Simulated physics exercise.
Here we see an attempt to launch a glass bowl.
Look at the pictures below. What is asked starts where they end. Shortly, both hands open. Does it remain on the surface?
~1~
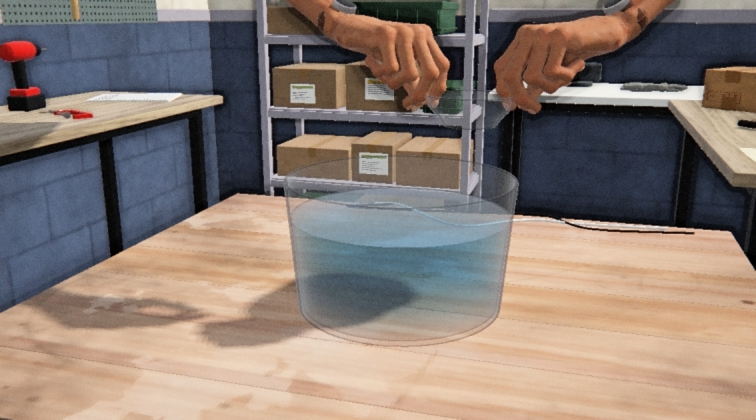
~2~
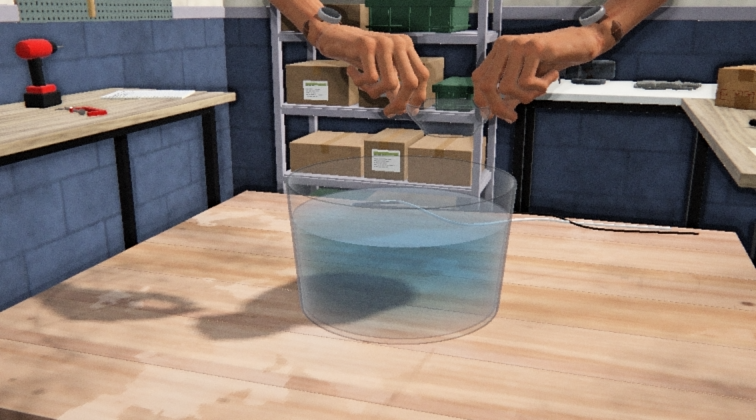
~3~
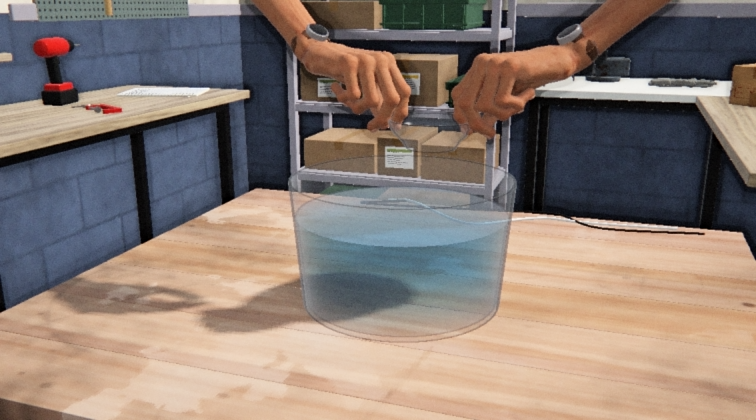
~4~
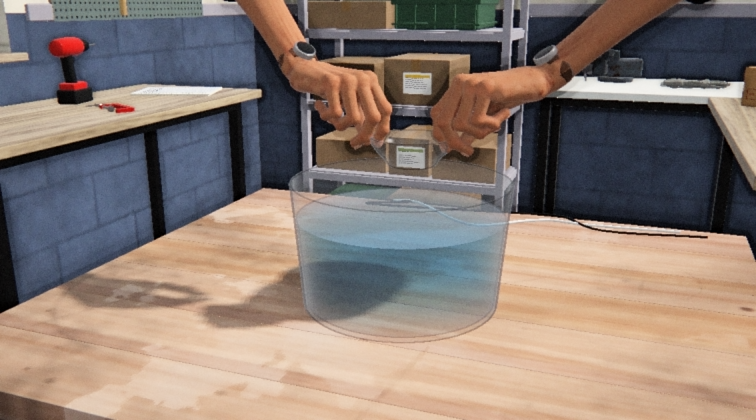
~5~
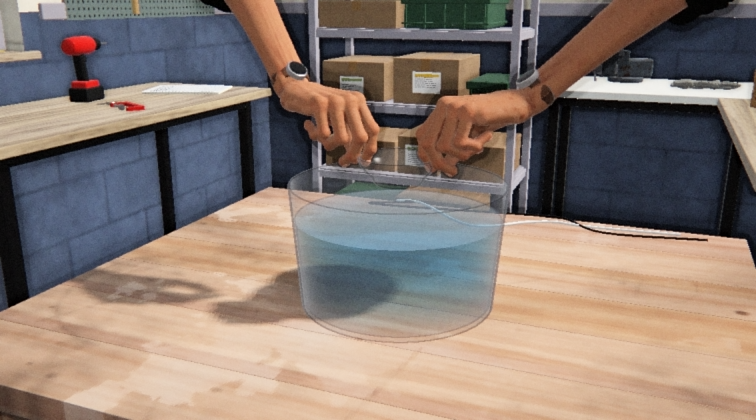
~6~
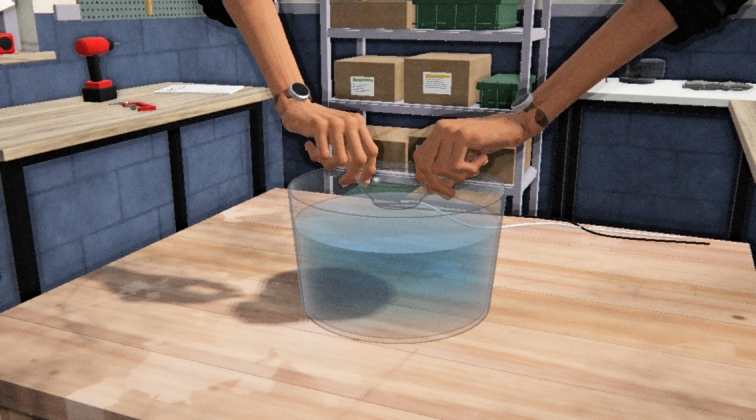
Yes.
Next, the bowl dips into the water.
After that, it bobs and steadies.
Finally, the bowl floats with about half of its side showing.
